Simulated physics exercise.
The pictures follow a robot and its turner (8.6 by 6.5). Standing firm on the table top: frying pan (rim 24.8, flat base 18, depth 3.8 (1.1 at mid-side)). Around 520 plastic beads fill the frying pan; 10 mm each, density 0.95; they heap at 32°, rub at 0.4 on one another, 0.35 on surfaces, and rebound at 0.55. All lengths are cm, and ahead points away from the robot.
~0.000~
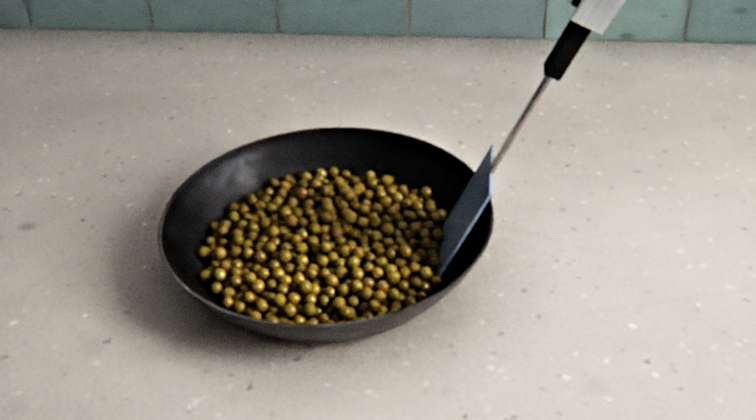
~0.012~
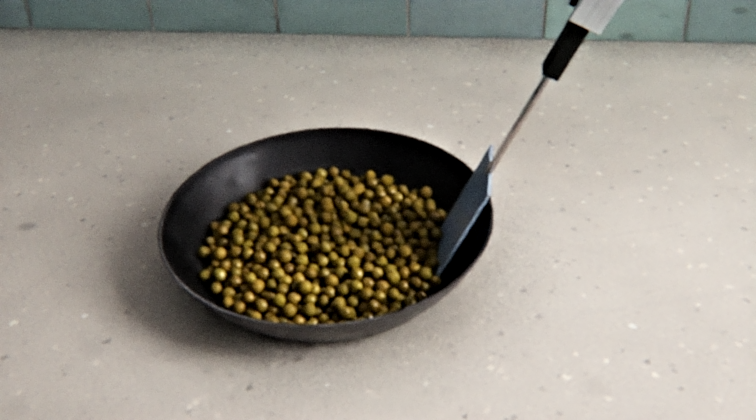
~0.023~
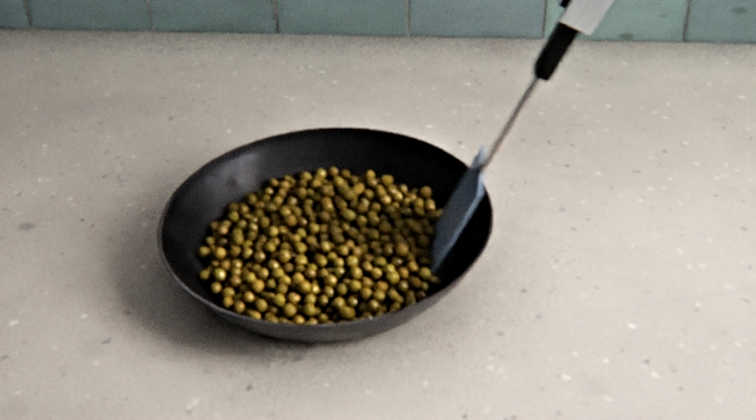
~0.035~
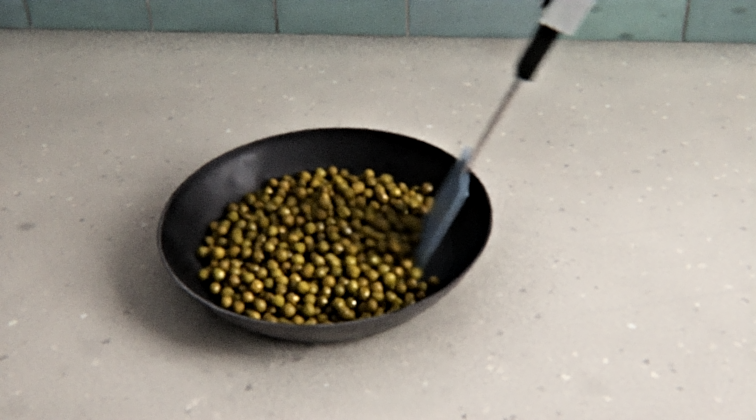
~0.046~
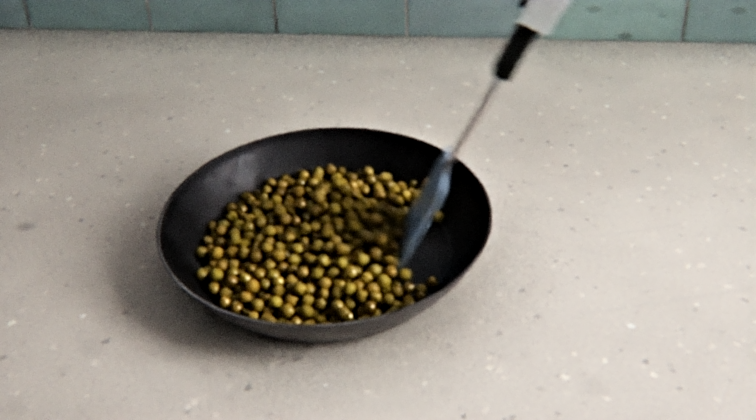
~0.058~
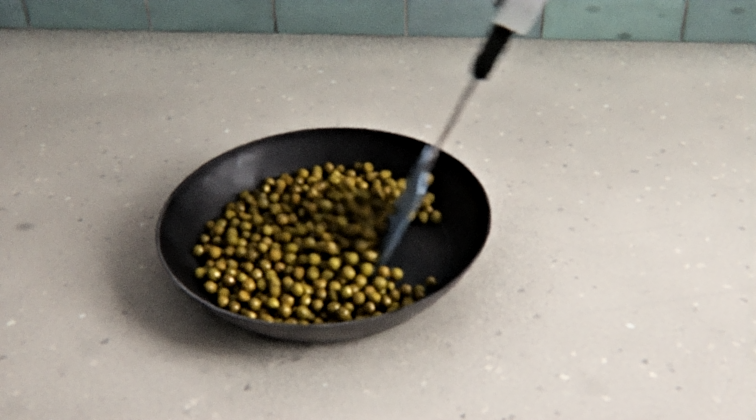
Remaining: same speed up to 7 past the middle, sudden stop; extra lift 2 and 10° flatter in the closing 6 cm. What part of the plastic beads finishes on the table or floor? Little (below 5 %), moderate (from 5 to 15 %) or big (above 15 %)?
Share on the table or floor: Moderate (from 5 to 15 %).
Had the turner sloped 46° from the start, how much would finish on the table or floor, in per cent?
It would be near 10 per cent.
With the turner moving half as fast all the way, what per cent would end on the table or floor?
Then about 0 per cent.
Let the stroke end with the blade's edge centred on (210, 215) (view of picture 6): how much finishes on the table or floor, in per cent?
Some 20 per cent.
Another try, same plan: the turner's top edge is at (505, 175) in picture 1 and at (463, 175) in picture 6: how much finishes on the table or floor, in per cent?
Some 0 per cent.
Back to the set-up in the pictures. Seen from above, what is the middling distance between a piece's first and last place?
Roughly 3 cm.
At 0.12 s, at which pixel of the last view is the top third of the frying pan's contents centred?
Around (282, 222).
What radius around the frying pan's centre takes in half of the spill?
Roughly 30 cm.
By 0.09 s, sloping 65°, highest piece 6 above the table; 525 in the frying pan.
By 0.12 s, sloping 62°, highest piece 7 above the table; 525 in the frying pan.
By 0.33 s, sloping 55°, highest piece 5 above the table; 476 in the frying pan, 47 on the table or floor, 2 on the blade or in flight.
By 1.38 s, sloping 55°, highest piece 4 above the table; 476 in the frying pan, 49 on the table or floor.
Final count, 476 in the frying pan, 49 on the table or floor. That is 9 % on the table or floor.
